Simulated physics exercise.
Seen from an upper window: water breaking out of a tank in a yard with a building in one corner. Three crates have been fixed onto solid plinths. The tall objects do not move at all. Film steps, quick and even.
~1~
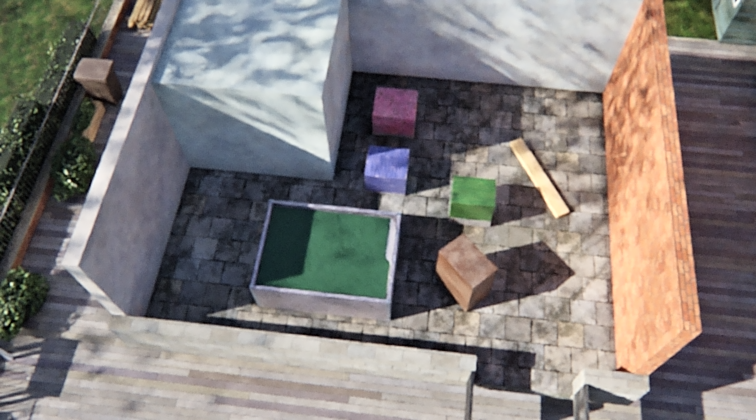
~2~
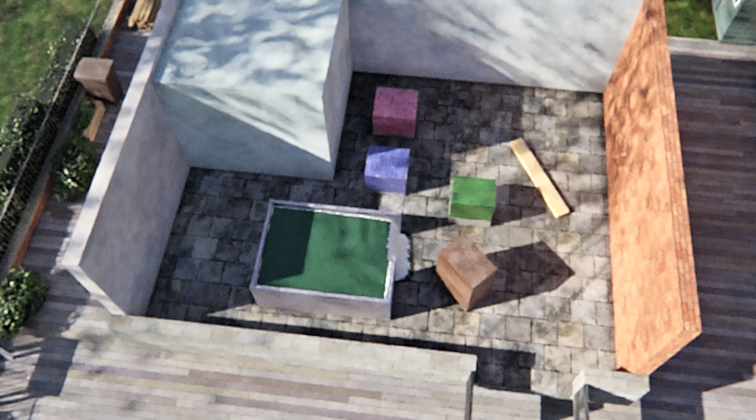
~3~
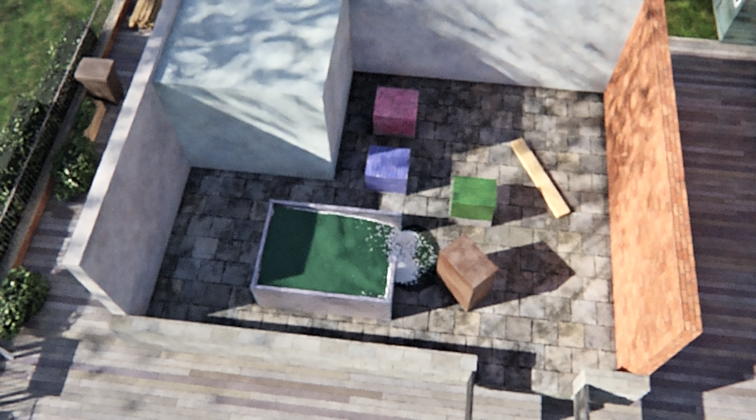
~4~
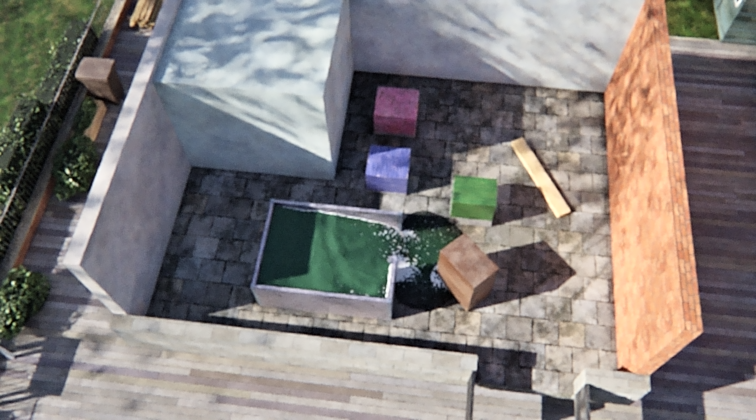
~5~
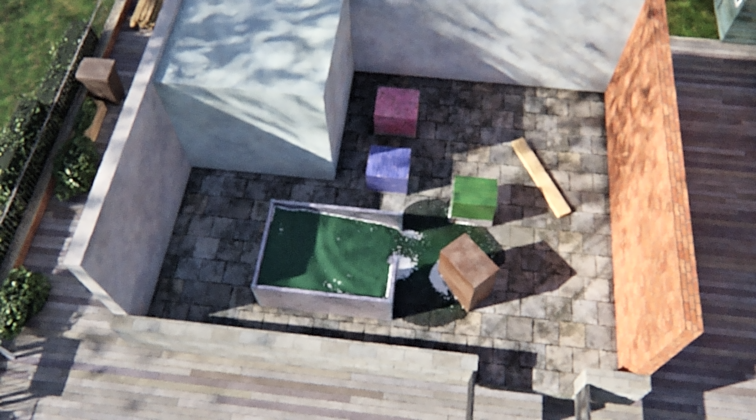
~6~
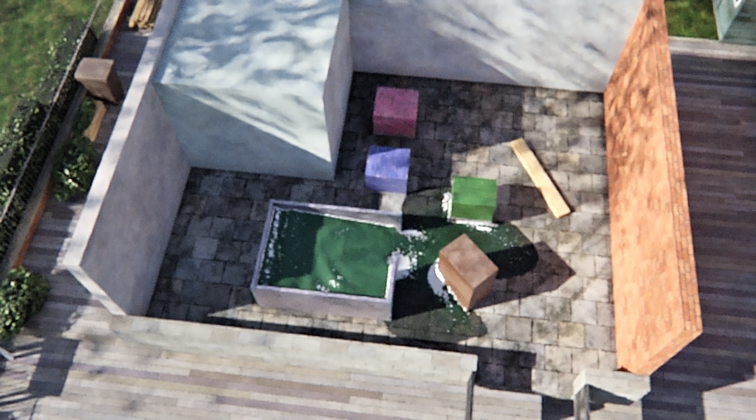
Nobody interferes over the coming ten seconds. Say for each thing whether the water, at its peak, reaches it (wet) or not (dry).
As I see it, the blue crate is not saved. The pink crate is not saved. The green crate is not saved.
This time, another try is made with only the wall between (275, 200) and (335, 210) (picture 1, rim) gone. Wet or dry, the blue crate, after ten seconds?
So, as it turns out, the blue crate is swamped.
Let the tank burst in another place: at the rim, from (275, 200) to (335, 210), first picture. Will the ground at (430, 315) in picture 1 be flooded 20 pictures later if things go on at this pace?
My call for that point is parched.
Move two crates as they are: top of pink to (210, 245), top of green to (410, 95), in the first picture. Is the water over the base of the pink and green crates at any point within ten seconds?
Ten seconds on, the pink crate is still clear, but the green crate is still clear.
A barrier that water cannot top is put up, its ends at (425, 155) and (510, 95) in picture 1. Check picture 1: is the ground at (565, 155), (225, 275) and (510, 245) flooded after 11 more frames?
One by one: Spared, spared, soaked.
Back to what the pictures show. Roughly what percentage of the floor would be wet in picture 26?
I reckon around 60 %.
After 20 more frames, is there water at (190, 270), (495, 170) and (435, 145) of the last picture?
In turn: Free of water, flooded, under water.
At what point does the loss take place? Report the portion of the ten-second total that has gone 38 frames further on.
Near 55 in a hundred.
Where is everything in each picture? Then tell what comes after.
The first picture shows still water in the water tank at (328, 251).
In the second picture, water pours out at (395, 250) and has run to (402, 278).
In the third picture, water pours out at (395, 251) and has run to (436, 273).
In the fourth picture, water pours out at (396, 251) and has run to a hidden place.
In the fifth picture, water pours out at (396, 250) and has run to (498, 249).
In the sixth picture, the front is at (533, 256), out from the gap at (395, 250).
A moment on, water covers 20 % of the floor; the blue crate water round its plinth, the pink crate not reached, the green crate water round its plinth.
Next, water covers 40 % of the floor; the blue crate water round its plinth, the pink crate water round its plinth, the green crate water round its plinth.
Then, water covers 60 % of the floor; the blue crate water round its plinth, the pink crate water round its plinth, the green crate water round its plinth.
Later, water covers 75 % of the floor; the blue crate water round its plinth, the pink crate water round its plinth, the green crate water round its plinth.
In the end, water covers 90 % of the floor; the blue crate was topped, the pink crate was topped, the green crate was topped.
